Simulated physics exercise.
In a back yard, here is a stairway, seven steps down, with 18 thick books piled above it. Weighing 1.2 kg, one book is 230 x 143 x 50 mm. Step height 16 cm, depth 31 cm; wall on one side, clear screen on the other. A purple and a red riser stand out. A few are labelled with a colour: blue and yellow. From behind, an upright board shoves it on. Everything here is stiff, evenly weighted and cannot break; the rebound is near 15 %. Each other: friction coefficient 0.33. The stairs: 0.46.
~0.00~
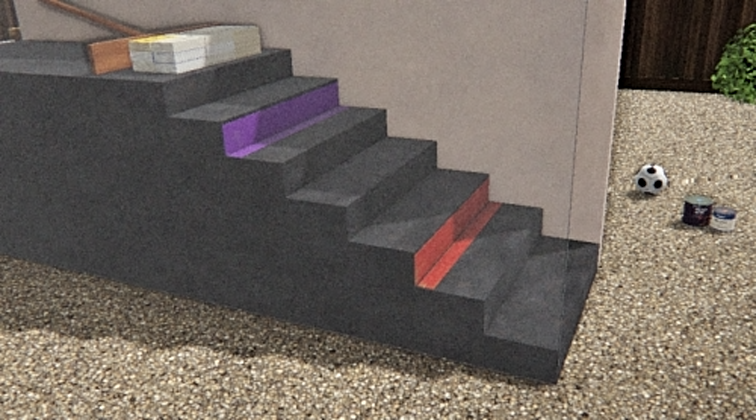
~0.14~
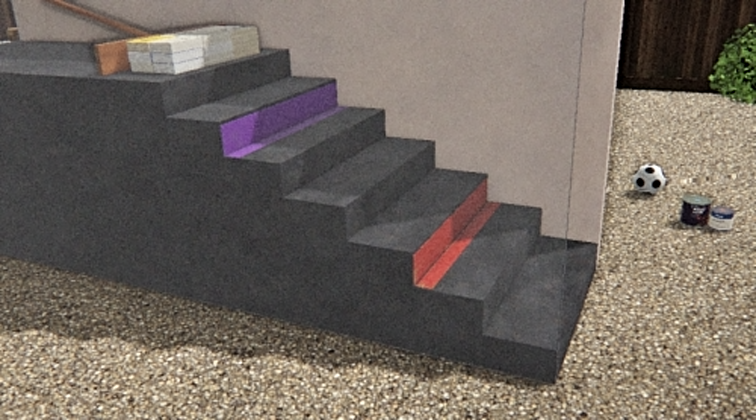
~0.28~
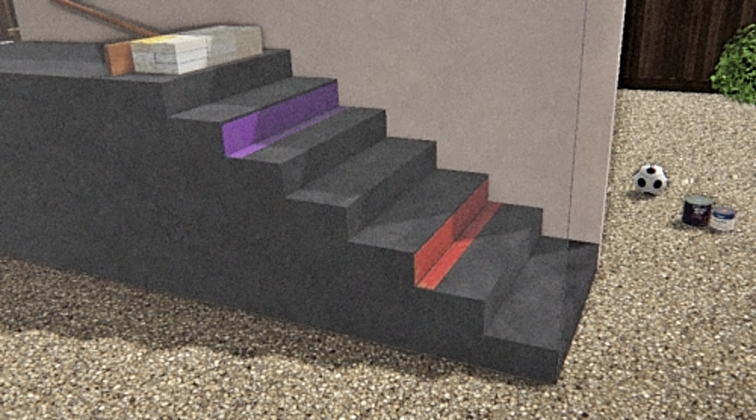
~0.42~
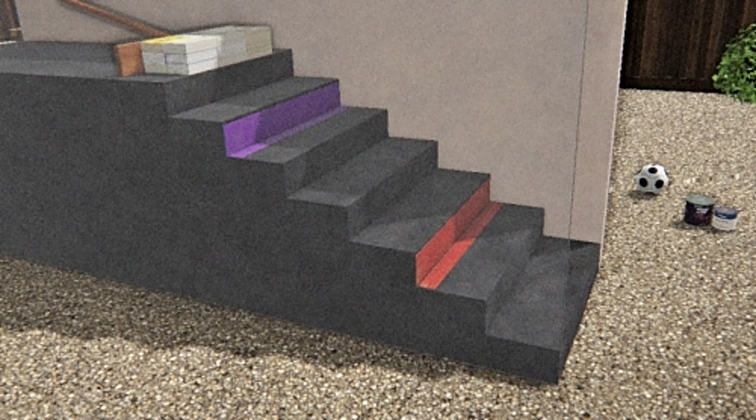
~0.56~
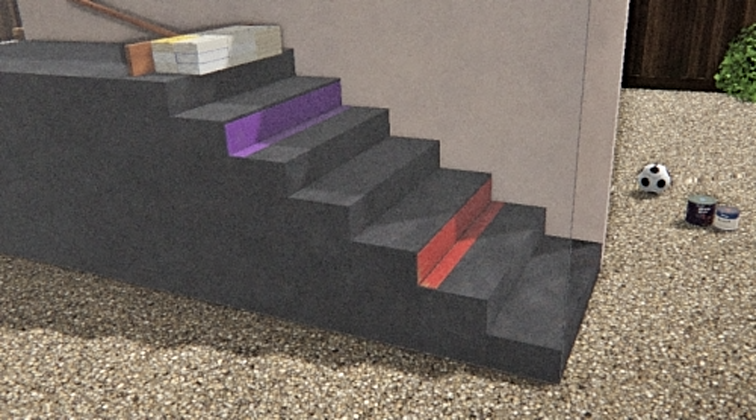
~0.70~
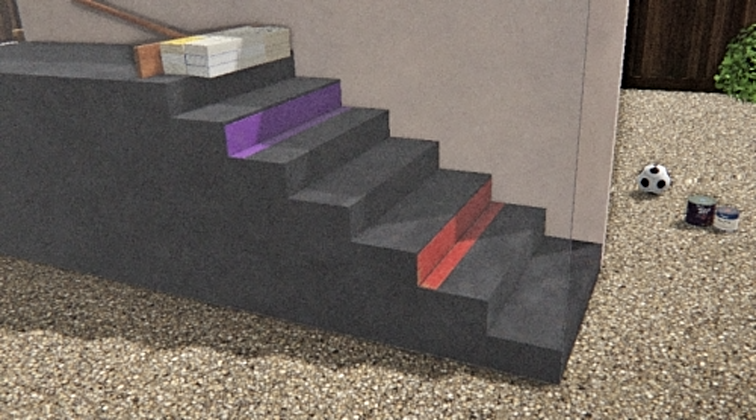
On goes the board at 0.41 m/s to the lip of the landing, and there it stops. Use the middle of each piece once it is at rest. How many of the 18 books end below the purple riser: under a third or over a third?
Upwards of a third.
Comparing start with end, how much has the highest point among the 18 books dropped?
Around 14 centimetres.
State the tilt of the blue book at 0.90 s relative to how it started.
About 50°.
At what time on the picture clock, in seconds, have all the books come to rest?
Settling time: Near 3.5 s.
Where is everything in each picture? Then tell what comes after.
In the first picture (pixels give the middle of a visible side), board (90, 51) 47 cm from the edge; purple riser, near end, (247, 151); red riser, near end, (434, 278); blue book (191, 55); yellow book (139, 47); none has stirred.
The second picture shows board (96, 52) 41 cm from the edge; blue book (189, 55).
The third picture shows board (106, 52) 35 cm from the edge; yellow book (142, 47) 19 mm from its place; blue book (193, 56) 16 mm from its place; movement in 18 of them.
The fourth picture shows board (117, 52) 30 cm from the edge; yellow book (152, 48) 8 cm from its place; blue book (203, 56) 7 cm from its place; movement in 18 of them.
The fifth picture shows board (127, 52) 24 cm from the edge; yellow book (163, 47) 13 cm from its place; blue book (214, 56) 13 cm from its place; movement in 18 of them.
The sixth picture shows board (136, 54) 18 cm from the edge; purple riser, near end, (249, 151); red riser, near end, (436, 278); blue book (224, 58) 4° from how it stood; yellow book (172, 49) 19 cm from its place; steepest lean 4°, the book at (279, 55); movement in 18 of them.
After 0.90 s, none of the 18 books below the purple riser, 18 disturbed; blue book 50° from how it stood, 15 cm lower; yellow book 27 cm from its place.
After 1.38 s, 6 of the 18 books below the purple riser; yellow book 31° from how it stood, 20 cm lower; blue book 24° from how it stood, 19 cm lower.
In the end (3.8 s), 9 of the 18 books below the purple riser; yellow book on its side; blue book 21 cm lower. That is 50 per cent. From the last view, middles, yellow book near (336, 170), blue book near (247, 102).
